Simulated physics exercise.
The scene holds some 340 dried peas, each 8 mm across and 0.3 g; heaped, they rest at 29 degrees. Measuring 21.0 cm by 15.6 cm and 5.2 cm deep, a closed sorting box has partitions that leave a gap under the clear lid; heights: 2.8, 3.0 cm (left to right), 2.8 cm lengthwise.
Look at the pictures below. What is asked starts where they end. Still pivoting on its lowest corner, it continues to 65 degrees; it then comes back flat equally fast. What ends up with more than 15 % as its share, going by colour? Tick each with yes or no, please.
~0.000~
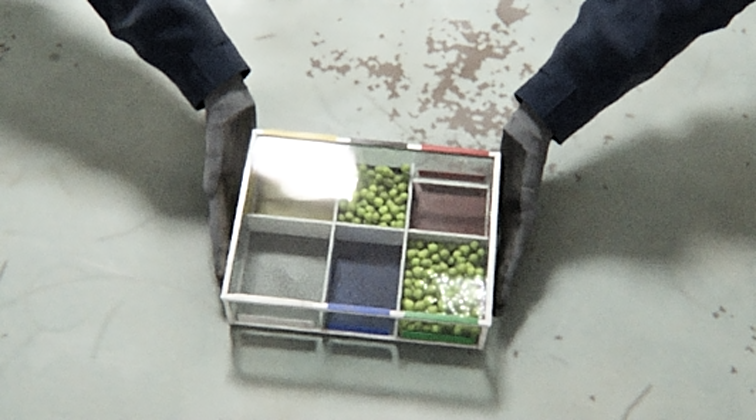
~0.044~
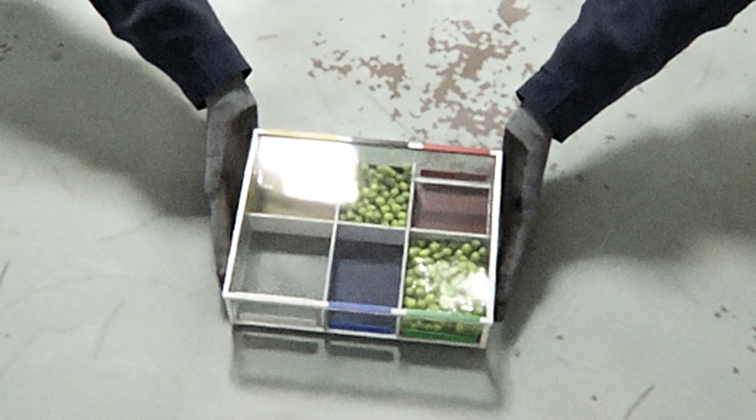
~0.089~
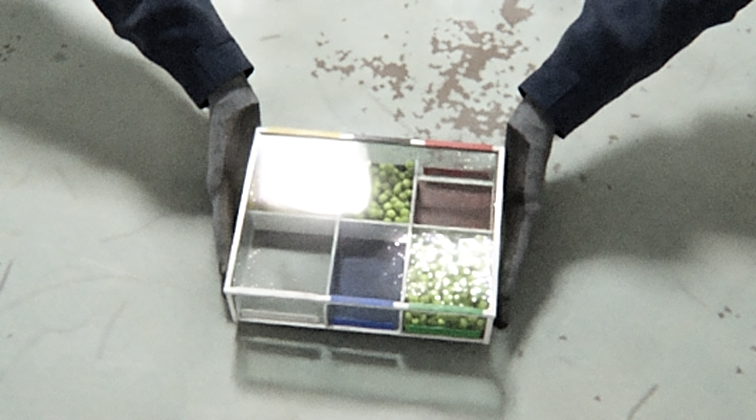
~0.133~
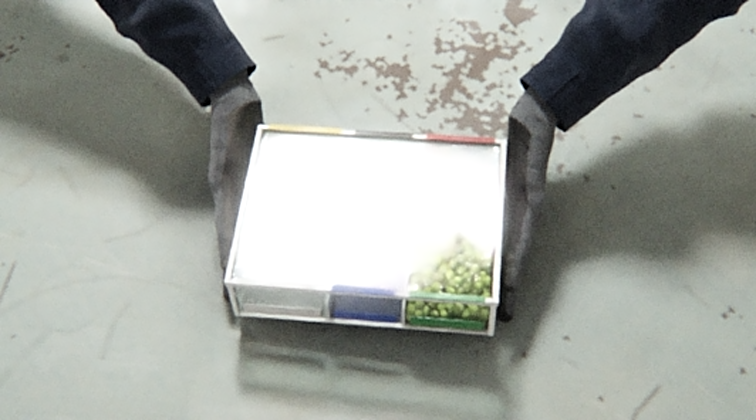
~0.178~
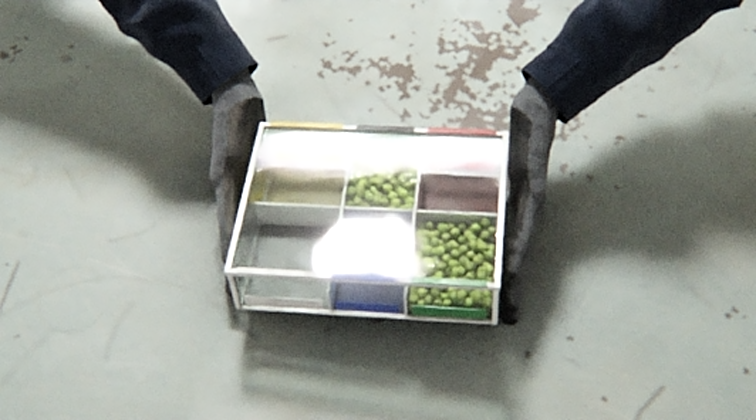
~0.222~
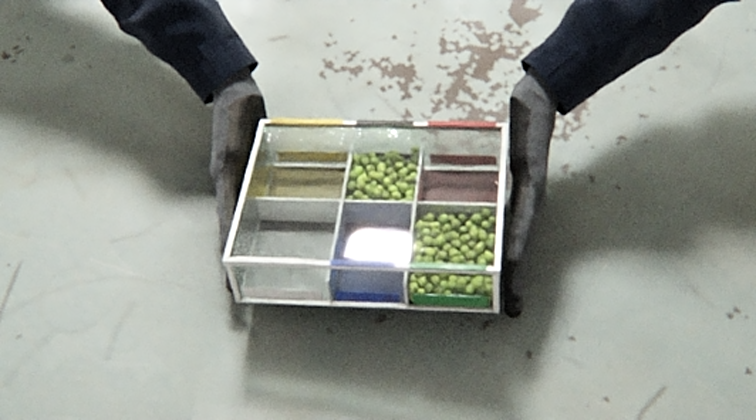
Red - no; blue - no; green - yes; yellow - no; white - no; black - yes.
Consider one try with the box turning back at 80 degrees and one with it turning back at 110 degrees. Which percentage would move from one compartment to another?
About 45 and 70 per cent.
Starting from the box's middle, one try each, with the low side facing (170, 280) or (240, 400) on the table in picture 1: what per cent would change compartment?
I'd put it at about 25 per cent for the first tilt and about 20 per cent for the second.
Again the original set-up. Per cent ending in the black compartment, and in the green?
In the black compartment 45 percent, in the green 40 percent.
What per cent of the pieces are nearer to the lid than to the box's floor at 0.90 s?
20 per cent, give or take.
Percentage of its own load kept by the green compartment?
Roughly 70 per cent.
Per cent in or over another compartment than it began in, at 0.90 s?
Roughly 5 percent.
After 0.90 s, tilt 64 degrees; green 55 %, black 45 %.
Then, at 1.35 s, tilt 27 degrees; red 5 %, green 40 %, yellow 10 %, black 45 %.
Then, at 1.87 s, tilt 0 degrees; red 5 %, green 40 %, yellow 10 %, black 45 %.
In the end, at 2.5 s, red 5 %, blue 0 %, green 40 %, yellow 10 %, white 0 %, black 45 %.
